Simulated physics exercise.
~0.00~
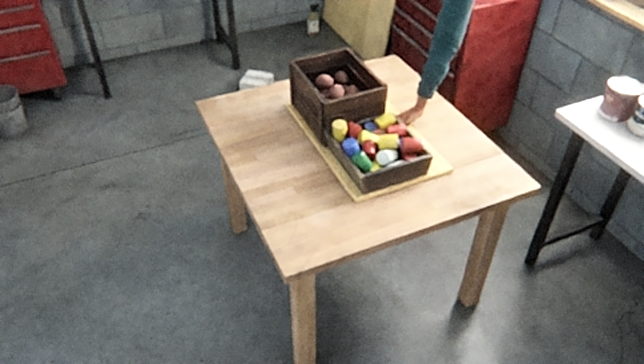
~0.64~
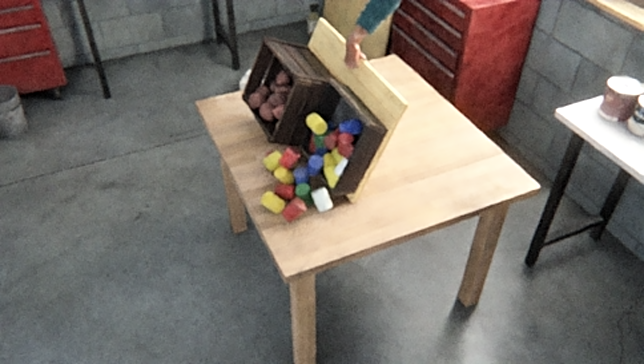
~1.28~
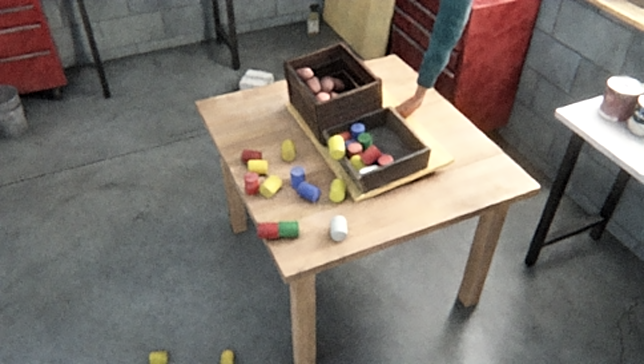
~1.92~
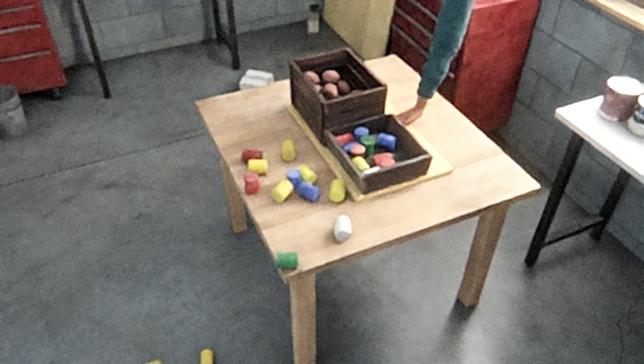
A pale board carrying two dark brown trays rests on a light wooden table in a grey workshop, seen from above by a still camera, with red cabinets behind and a white side table at right. The front tray holds small red, yellow, blue, green and white pieces, the back one reddish potatoes. A hand at the board's far edge tips it steeply leftward, and many colourful pieces tumble out while the potatoes stay in. The board is lowered flat, leaving pieces scattered across the table and some on the floor, with several still in the front tray.
